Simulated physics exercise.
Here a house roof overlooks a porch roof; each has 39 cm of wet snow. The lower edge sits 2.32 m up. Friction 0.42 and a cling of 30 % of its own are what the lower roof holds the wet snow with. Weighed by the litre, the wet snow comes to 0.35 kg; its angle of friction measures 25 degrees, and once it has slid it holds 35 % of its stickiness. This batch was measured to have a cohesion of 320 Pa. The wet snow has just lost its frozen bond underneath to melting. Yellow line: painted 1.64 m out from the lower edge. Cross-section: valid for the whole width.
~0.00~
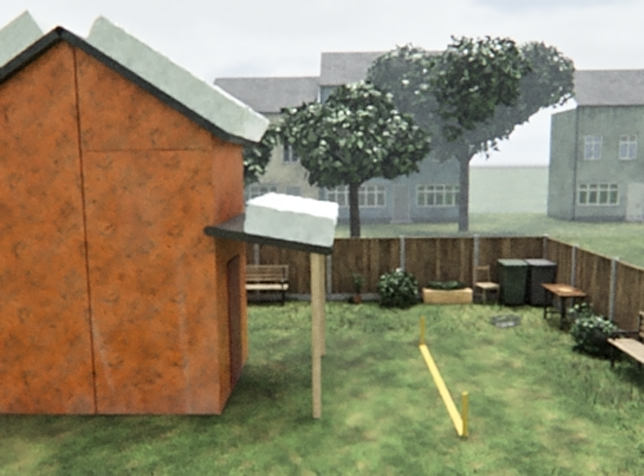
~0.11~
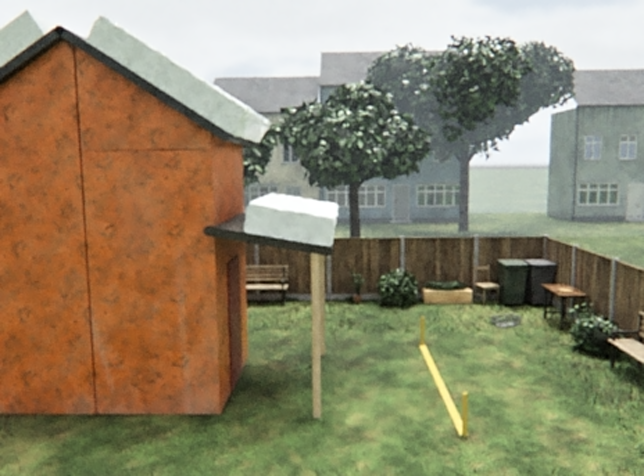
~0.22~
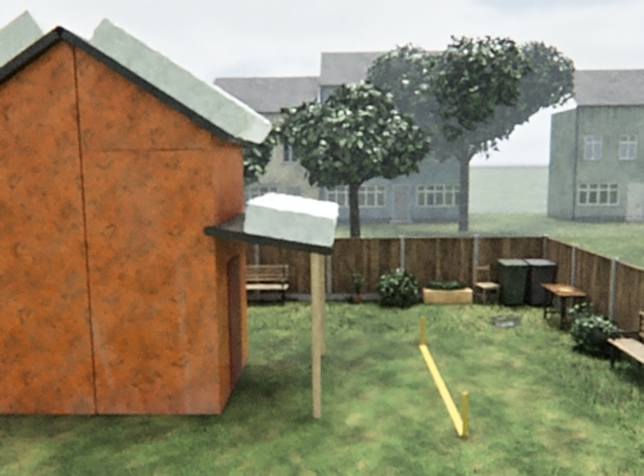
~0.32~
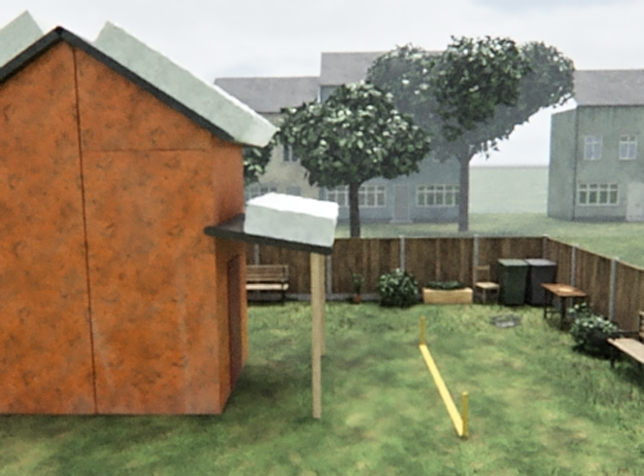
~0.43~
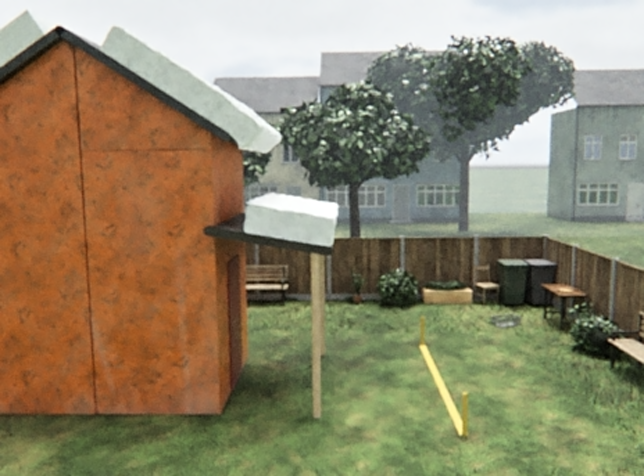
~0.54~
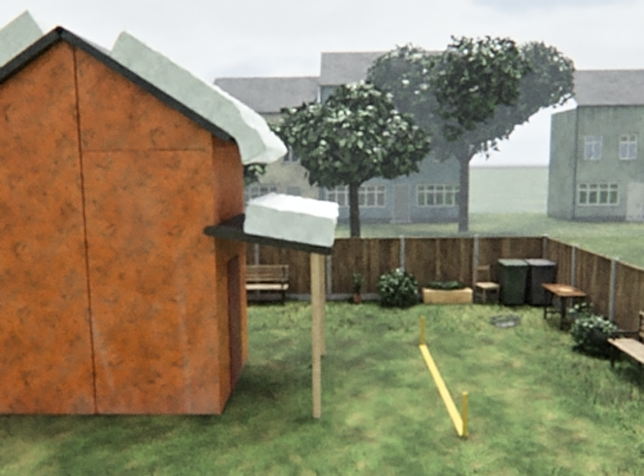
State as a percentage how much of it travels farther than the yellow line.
Roughly 39 per cent travels past the yellow line.
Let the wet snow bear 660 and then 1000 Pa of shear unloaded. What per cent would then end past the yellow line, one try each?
35 %, then 30 %.
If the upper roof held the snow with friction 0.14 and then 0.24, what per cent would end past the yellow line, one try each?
45 %, then 40 %.
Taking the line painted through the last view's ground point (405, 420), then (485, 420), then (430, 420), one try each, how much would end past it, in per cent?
55 %, 30 %, 45 %.
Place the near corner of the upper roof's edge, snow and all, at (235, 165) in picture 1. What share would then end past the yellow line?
About 30 per cent.
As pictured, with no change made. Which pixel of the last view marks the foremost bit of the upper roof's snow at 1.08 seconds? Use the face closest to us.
About (322, 208).
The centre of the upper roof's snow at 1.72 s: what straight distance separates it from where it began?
It is around 3.4 m from where it started.
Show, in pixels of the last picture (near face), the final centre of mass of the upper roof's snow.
Centre: Approx. (475, 367) px, near face.
After 1.08 s, none is below the lower edge and 0 % is past the line.
After 1.72 s, 34 % is below the lower edge and 0 % is past the line.
After 2.36 s, 67 % is below the lower edge and 36 % is past the line.
After 3.00 s, 68 % is below the lower edge and 39 % is past the line.
After 3.40 s, at the end, 68 % is below the lower edge and 39 % is past the line.
